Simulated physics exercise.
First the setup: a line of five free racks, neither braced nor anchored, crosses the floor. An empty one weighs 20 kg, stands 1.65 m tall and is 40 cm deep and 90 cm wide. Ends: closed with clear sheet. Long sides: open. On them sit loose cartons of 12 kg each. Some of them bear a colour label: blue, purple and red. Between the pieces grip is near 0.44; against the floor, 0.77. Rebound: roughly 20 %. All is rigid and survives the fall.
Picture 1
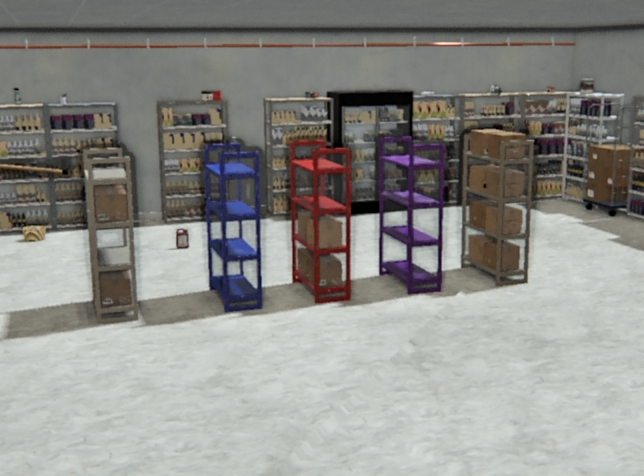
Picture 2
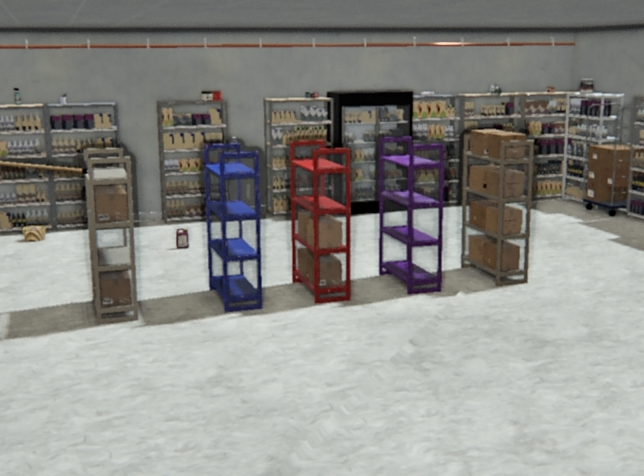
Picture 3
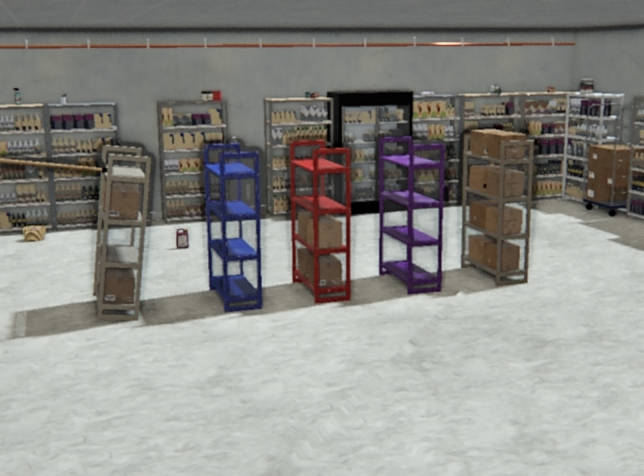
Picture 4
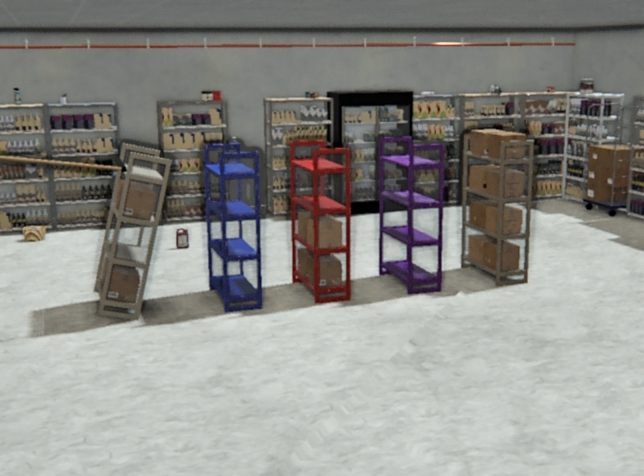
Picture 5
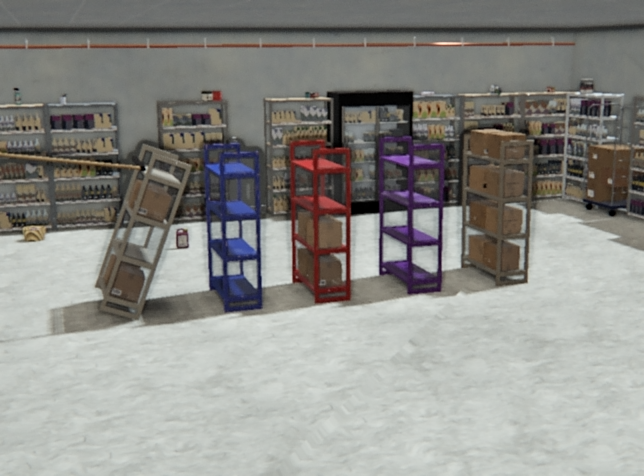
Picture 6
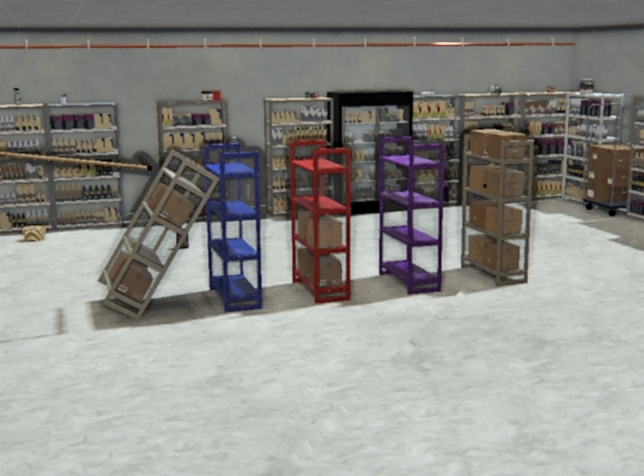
In the video, a long pole extends from the left and pushes the upper part of a grey rack holding boxes, leaning it steadily rightward toward a blue rack, while the blue, red, purple and far-right racks stay still.
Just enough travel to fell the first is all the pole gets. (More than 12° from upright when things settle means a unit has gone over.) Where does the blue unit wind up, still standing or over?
Looks like it ends up tipped.
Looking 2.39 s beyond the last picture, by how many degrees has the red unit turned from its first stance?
Tilt from start: Approx. 50 degrees.
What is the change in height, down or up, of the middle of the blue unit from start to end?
I'd say it sits close to 20 centimetres lower by the end.
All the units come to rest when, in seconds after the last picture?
It all settles by about 2.5 s.
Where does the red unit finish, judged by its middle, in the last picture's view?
Roughly (377, 226).
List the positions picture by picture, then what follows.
In the first picture (places mark the middle of the side facing us), pole end (64, 172) 18 cm from the first unit; blue unit (242, 233); purple unit (426, 220); red unit (333, 227); the rest undisturbed.
The second picture shows pole end (84, 171) pushing; blue unit (242, 233).
The third picture shows pole end (104, 170) pushing; blue unit (242, 233); the rest undisturbed.
The fourth picture shows pole end (123, 170) pushing; blue unit (242, 233); the rest undisturbed.
The fifth picture shows pole end (143, 169) pushing; blue unit (242, 233); the rest undisturbed.
The sixth picture shows pole end (149, 168) stopped; blue unit (242, 233); red unit (333, 227); purple unit (426, 220); the rest undisturbed.
Then, 0.21 s after the last picture, 2 cartons spilt or dropped; none of the 4 other units over, 1 disturbed; blue unit leaning 6°.
Then, 0.61 s after the last picture, 2 cartons spilt or dropped; 1 of the 4 other units over; blue unit leaning 24°; red unit leaning 6°.
Then, 1.67 s after the last picture, 2 cartons spilt or dropped; 2 of the 4 other units over; blue unit leaning 37°; red unit leaning 21°.
Then, 2.39 s after the last picture, 4 cartons spilt or dropped; 3 of the 4 other units over; blue unit leaning 55°; red unit leaning 46°.
At rest, 4 cartons spilt or dropped; 3 of the 4 other units over; blue unit leaning 55°; red unit leaning 48°; purple unit leaning 26°. One left standing. As the last picture would show them, middles, blue unit near (307, 237), red unit near (377, 226).
